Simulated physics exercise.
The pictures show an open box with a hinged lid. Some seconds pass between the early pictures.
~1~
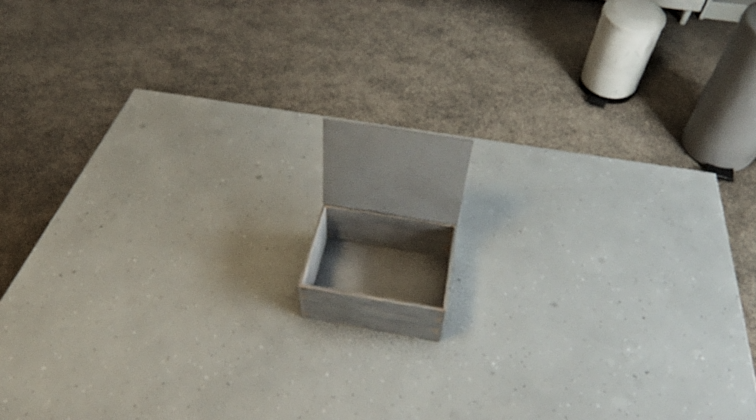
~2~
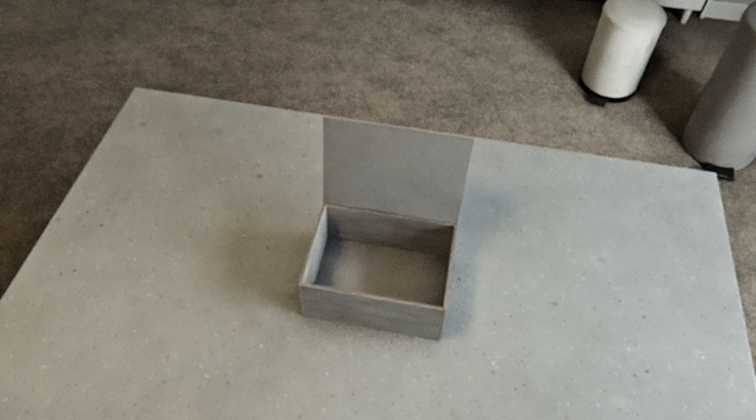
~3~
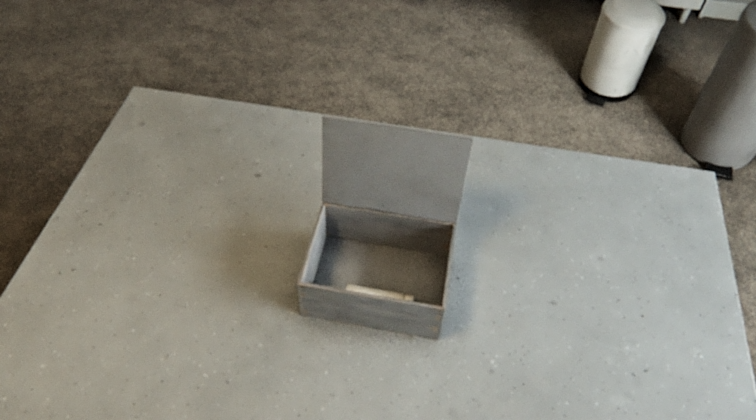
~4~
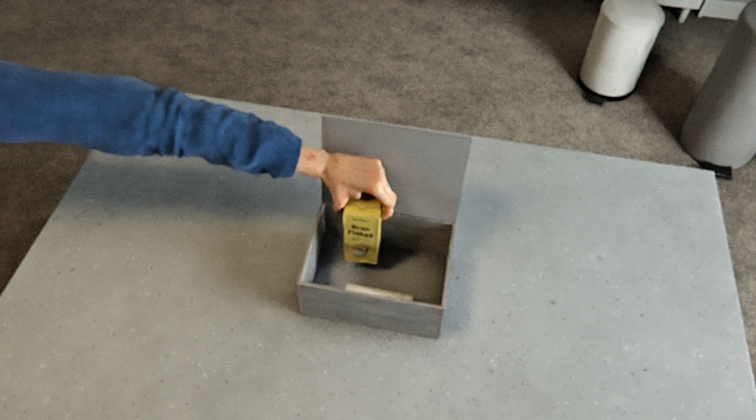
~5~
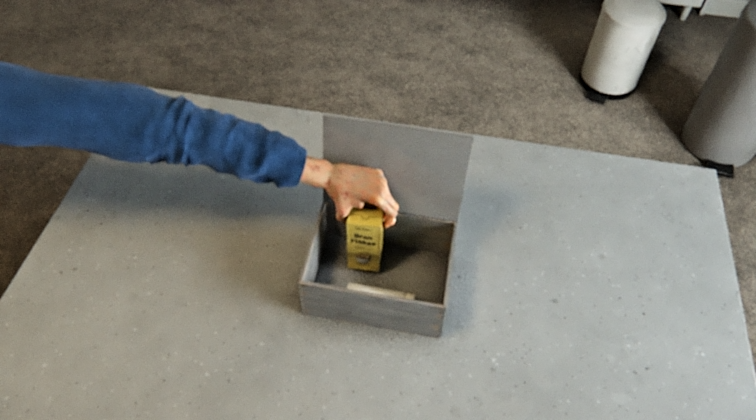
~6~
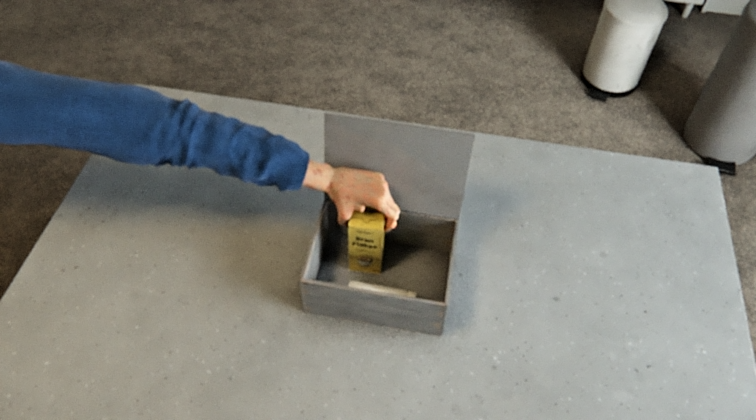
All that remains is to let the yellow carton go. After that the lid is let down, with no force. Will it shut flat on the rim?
In the end the lid stays ajar.
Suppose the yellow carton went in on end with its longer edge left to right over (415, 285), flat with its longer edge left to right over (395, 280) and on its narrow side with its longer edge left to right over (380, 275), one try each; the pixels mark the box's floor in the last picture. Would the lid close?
First, it stays ajar; second, it closes; third, it shuts flat.
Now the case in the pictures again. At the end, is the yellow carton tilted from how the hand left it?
The yellow carton tips.
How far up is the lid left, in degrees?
Some 18° above the rim.
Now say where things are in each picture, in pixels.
The last thing is not in view yet, in the first frame.
The last thing is not in view yet, in the second frame.
The last thing is not in view yet, in the third frame.
Coming down; yellow carton (363, 227), in the fourth frame.
Coming down; yellow carton (366, 236), in the fifth frame.
In place under the hand; yellow carton (367, 239), in the sixth frame.
Then, 1.50 s after the last picture, lid 67° above the rim.
Then, 1.90 s after the last picture, lid 28° above the rim; yellow carton tipped 27° from how it was near (364, 254).
At rest, lid 17° above the rim; tipped over in the box, yellow carton; white shaker in place. Seen from the same camera at the end, yellow carton near (362, 264).
